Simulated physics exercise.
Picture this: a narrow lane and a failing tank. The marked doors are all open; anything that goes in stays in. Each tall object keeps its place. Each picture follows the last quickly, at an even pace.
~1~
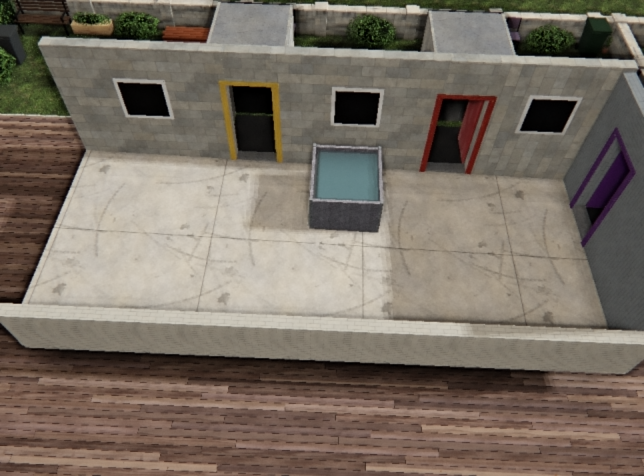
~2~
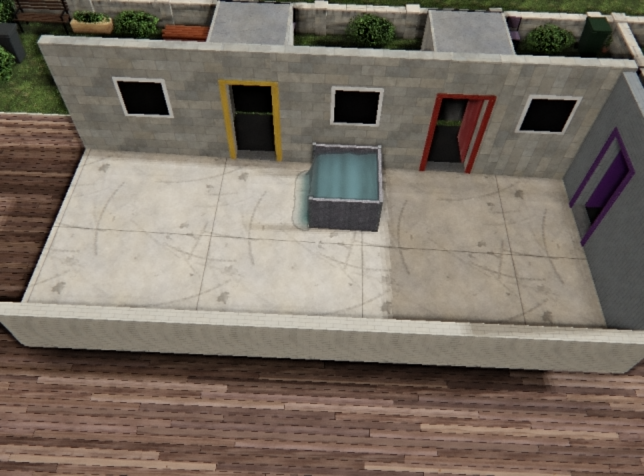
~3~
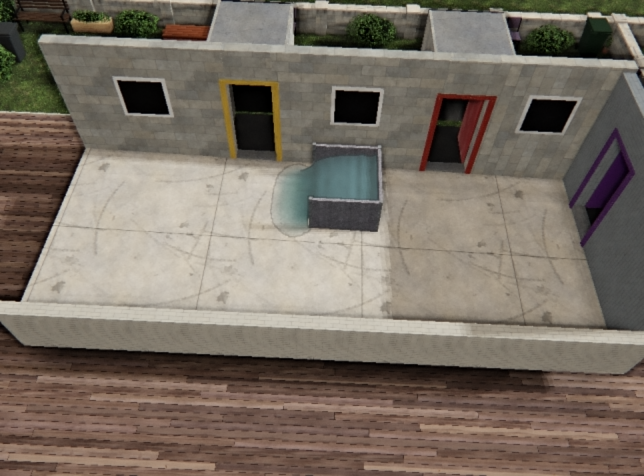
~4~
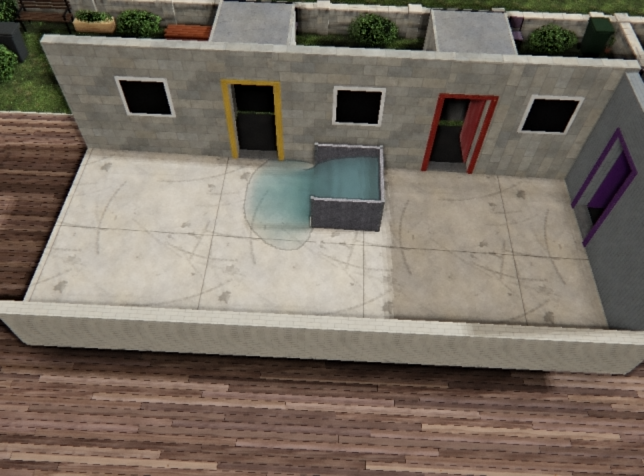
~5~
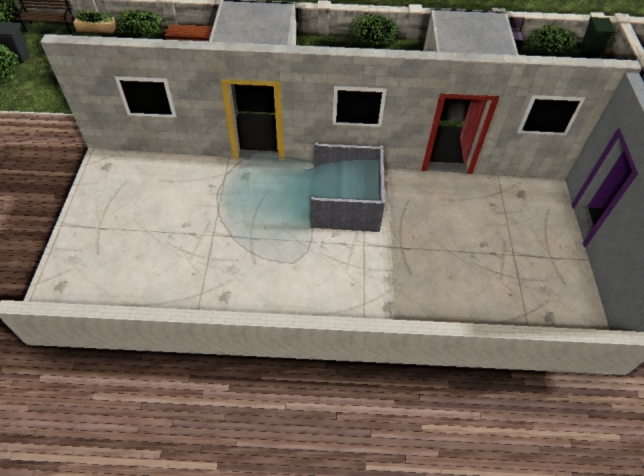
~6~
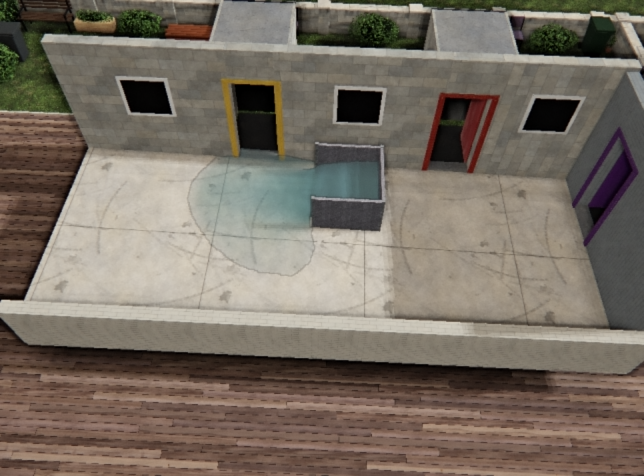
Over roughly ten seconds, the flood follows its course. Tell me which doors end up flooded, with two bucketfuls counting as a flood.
Here is how it goes: The yellow door ends up flooded; the purple door escapes flooding; the red door escapes flooding.
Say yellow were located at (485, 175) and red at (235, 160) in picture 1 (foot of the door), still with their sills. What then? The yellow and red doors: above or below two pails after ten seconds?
Result: Yellow door remains beneath it, red door goes past the limit.
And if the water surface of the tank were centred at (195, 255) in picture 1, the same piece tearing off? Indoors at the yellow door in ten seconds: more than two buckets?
Yellow: Remains within limit.
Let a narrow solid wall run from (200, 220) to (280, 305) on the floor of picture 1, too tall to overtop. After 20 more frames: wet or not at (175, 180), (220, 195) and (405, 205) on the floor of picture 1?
Submerged; submerged; untouched.
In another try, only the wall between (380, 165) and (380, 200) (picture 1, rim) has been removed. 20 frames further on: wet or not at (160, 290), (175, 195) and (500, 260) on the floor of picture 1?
Taken one by one: Unaffected, then unaffected, then sodden.
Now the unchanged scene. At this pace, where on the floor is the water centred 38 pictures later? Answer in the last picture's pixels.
My reading is close to (236, 228).
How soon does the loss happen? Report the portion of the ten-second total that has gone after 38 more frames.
I'd put it near 95 in a hundred.
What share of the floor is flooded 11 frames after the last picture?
Estimate: Near 45 %.
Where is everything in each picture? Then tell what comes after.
The first frame shows still water in the water tank at (347, 176).
In the second frame, water pours out at (314, 190) and has run to (307, 229).
In the third frame, the front is at (288, 232), out from the gap at (314, 192).
In the fourth frame, water pours out at (316, 193) and has run to (248, 213).
In the fifth frame, water pours out at (316, 194) and has run to (221, 200).
In the sixth frame, water pours out at (316, 193) and has run to (192, 200).
A moment on, water covers 35 % of the floor; the yellow door over two buckets in, the purple door not reached, the red door not reached.
Next, water covers 45 % of the floor; the yellow door over two buckets in, the purple door not reached, the red door not reached.
Then, water covers 45 % of the floor; the yellow door over two buckets in, the purple door not reached, the red door not reached.
Later, water covers 50 % of the floor; the yellow door over two buckets in, the purple door not reached, the red door wet at the sill, nothing in.
In the end, water covers 45 % of the floor; the yellow door far over two buckets in, the purple door not reached, the red door wet at the sill, nothing in.
